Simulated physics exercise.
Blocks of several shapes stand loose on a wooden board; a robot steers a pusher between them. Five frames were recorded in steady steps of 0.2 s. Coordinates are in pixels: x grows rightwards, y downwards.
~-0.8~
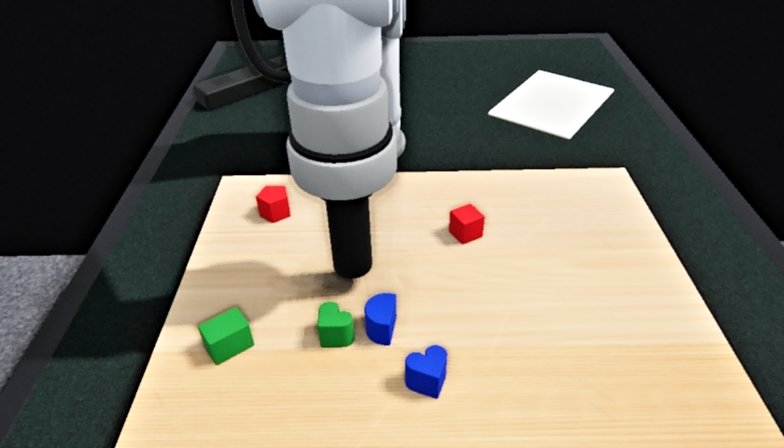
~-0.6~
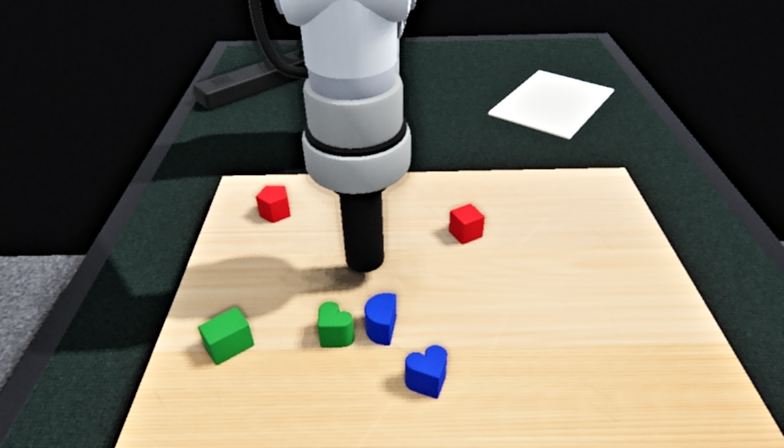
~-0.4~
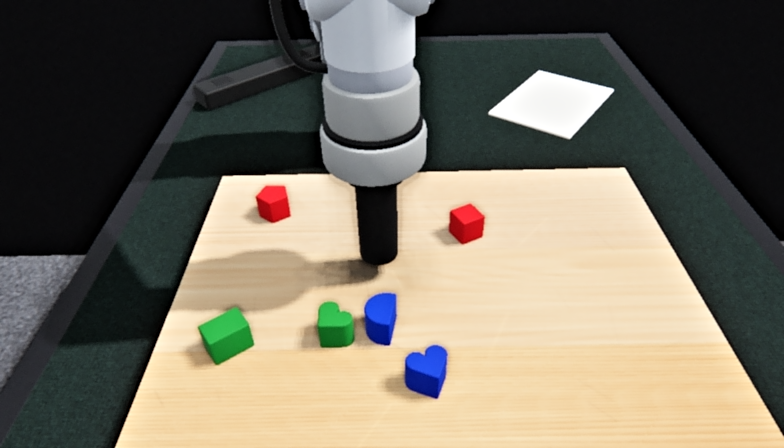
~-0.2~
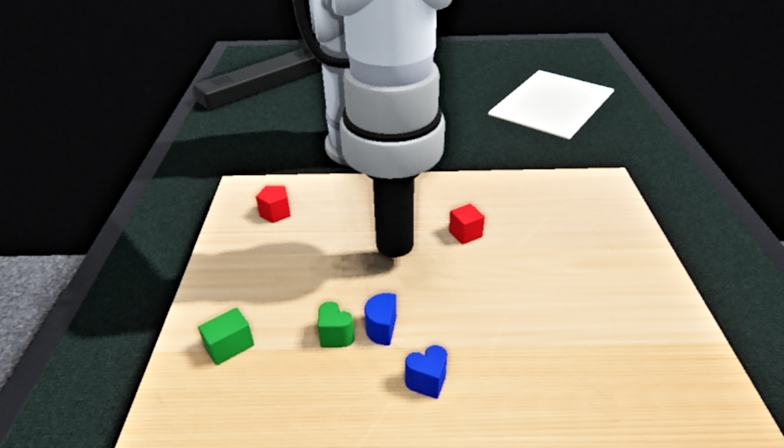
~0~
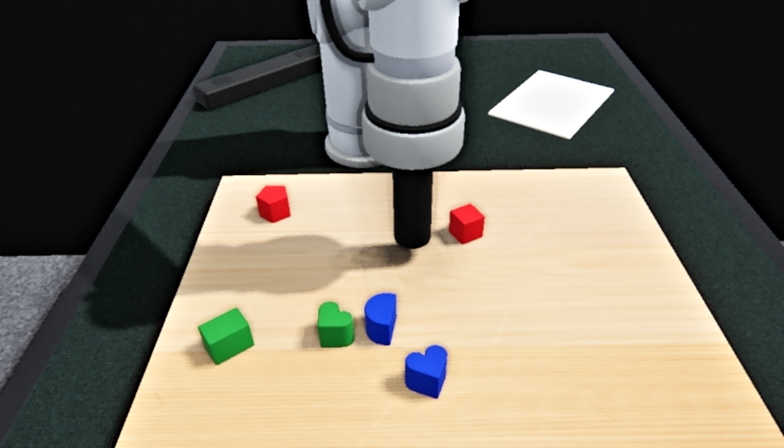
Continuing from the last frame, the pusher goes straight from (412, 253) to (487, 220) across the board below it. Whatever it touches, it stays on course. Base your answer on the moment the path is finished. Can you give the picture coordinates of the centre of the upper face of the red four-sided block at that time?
The middle of its upper face will lie at (518, 196).
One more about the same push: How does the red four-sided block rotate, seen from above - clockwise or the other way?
Viewed from above, clockwise.
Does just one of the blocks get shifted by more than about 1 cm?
In short: Yes.
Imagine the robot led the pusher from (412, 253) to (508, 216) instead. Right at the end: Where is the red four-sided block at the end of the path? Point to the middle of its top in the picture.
Just about (536, 188).
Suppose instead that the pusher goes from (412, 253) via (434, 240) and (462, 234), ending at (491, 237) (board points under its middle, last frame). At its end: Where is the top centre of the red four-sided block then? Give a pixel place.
The middle of its upper face should be somewhere near (520, 207).
What follows on the original path. One third of the way, pusher at (440, 226); nothing pushed yet.
Two thirds of the way, pusher at (465, 216); red four-sided block at (494, 204), turned 20° clockwise.
At the end, pusher at (489, 205); red four-sided block at (518, 196), turned 25° clockwise.
